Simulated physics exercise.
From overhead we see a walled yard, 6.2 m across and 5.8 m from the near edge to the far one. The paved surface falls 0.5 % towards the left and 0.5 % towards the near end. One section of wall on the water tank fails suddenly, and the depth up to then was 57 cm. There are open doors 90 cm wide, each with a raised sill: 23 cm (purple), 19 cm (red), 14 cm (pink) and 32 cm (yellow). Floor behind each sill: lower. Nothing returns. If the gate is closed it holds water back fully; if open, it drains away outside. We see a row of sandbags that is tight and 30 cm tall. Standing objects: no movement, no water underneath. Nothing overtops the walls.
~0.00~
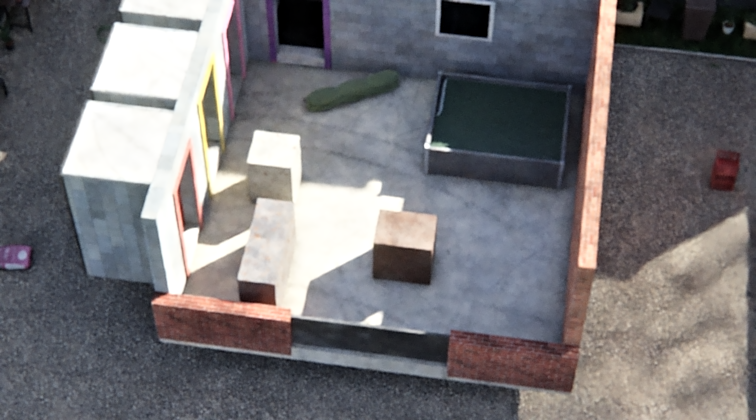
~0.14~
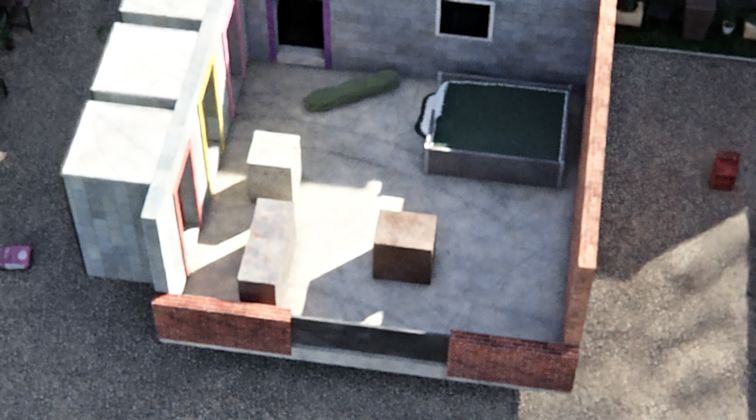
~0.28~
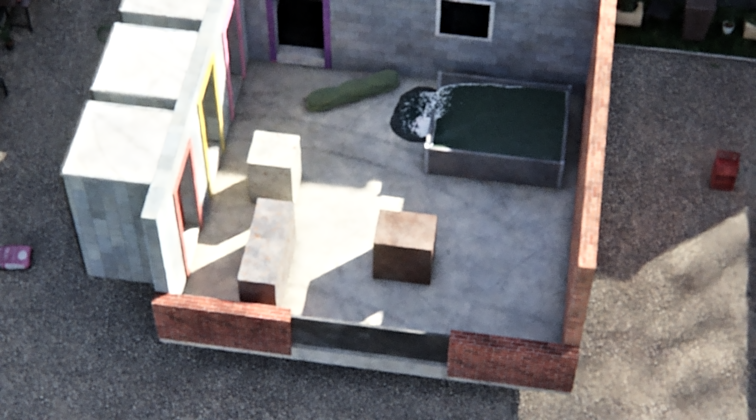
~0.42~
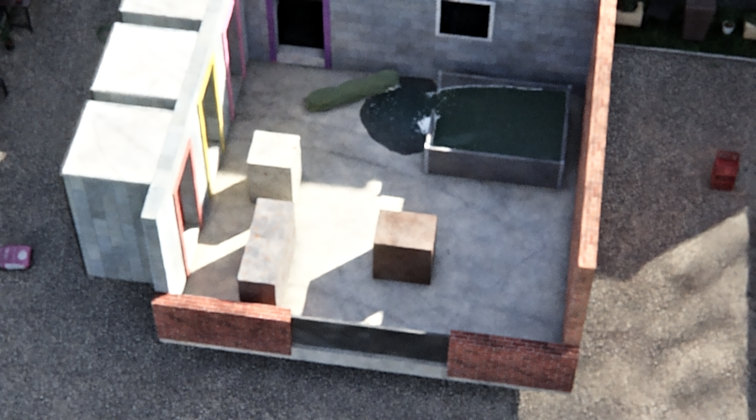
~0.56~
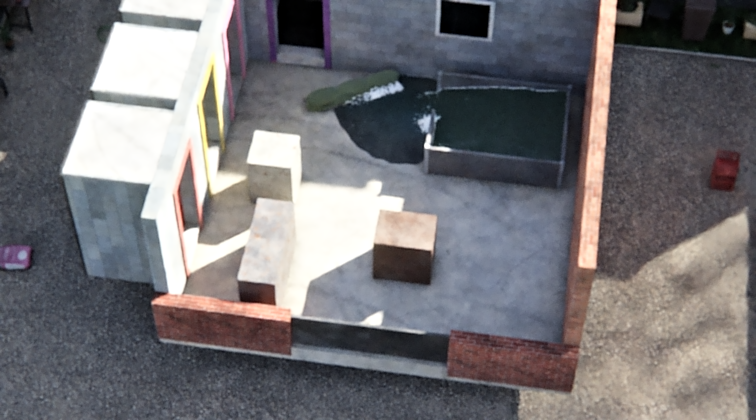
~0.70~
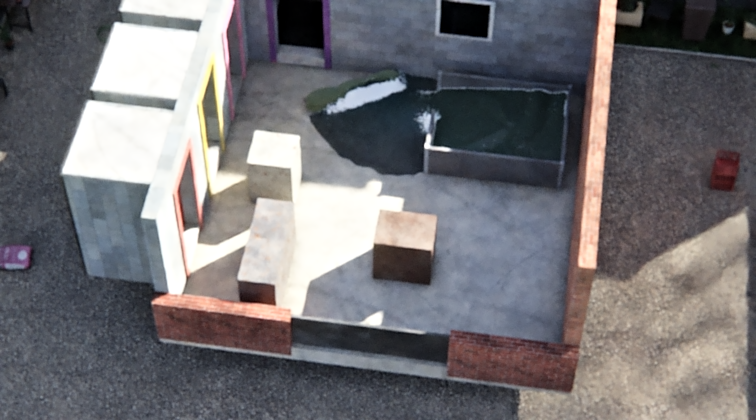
At first, a dark, full water tank stands still against the back of a walled yard with blocks on its paved floor. Then water bursts from the tank's left side, foaming as it lands, and spreads leftward in a widening dark pool, washing white against a long green object.
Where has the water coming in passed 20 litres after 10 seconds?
Purple door: Within the limit. Red door: Within the limit. Pink door: Within the limit. Yellow door: Within the limit.
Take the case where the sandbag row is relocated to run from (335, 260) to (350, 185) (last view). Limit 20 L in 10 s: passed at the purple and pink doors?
Purple within the limit, pink exceeded.
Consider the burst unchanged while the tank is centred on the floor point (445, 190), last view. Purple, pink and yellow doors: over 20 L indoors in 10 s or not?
Checking the limit: Purple is within it, pink is beyond it and yellow is within it.
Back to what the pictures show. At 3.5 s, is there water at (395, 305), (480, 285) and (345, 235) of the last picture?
Listed in sequence, the spots are bone dry, bone dry and drenched.
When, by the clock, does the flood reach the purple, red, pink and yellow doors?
So purple at 1.6 s, red at 2.2 s, pink at 2.0 s, and yellow at 1.6 s.
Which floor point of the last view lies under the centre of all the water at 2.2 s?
I'd say somewhere around (432, 138).
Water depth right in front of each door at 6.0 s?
Depths in centimetres - purple: 9, red: 8, pink: 8, yellow: 15.
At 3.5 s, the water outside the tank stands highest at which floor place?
In the final picture, near (221, 158).
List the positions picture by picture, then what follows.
The water tank at (499, 120) is whole and still, 57 cm deep, in the first picture.
The front is at (427, 135), 0.5 m from the gap at (437, 110); 0.1 m2 of floor is under water; 57 cm left at the back of the water tank, in the second picture.
Water pours out at (437, 110) and has run 0.8 m, to (395, 123); typically 8 cm deep outside, 57 cm at the water tank's back, in the third picture.
The front is at (365, 117), 1.3 m from the gap at (437, 110); 1.6 m2 of floor is under water; 57 cm left at the back of the water tank, in the fourth picture.
Water pours out at (437, 110) and has run 1.8 m, to (340, 109); typically 6 cm deep outside, 57 cm at the water tank's back, in the fifth picture.
The front is at (314, 117), 2.2 m from the gap at (437, 110); 2.7 m2 of floor is under water; 55 cm left at the back of the water tank, in the sixth picture.
After 1.4 s water covers 15 % of the floor and is deepest (40 cm) near (390, 93); purple door not reached, red door not reached, pink door not reached, yellow door not reached.
After 2.2 s water covers 30 % of the floor and is deepest (34 cm) near (390, 93); purple door 2 cm at the sill, 0 L in, red door 2 cm at the sill, 0 L in, pink door 3 cm at the sill, 0 L in, yellow door 26 cm at the sill, 0 L in.
After 3.5 s water covers 50 % of the floor and is deepest (28 cm) near (221, 158); purple door 2 cm at the sill, 0 L in, red door 5 cm at the sill, 0 L in, pink door 11 cm at the sill, 0 L in, yellow door 23 cm at the sill, 2 L in.
After 6.0 s water covers 65 % of the floor and is deepest (22 cm) near (372, 83); purple door 9 cm at the sill, 0 L in, red door 8 cm at the sill, 0 L in, pink door 8 cm at the sill, 0 L in, yellow door 15 cm at the sill, 2 L in.
After 10.0 s water covers 85 % of the floor and is deepest (16 cm) near (249, 255); purple door 10 cm at the sill, 0 L in, red door 14 cm at the sill, 0 L in, pink door 7 cm at the sill, 0 L in, yellow door 10 cm at the sill, 2 L in.
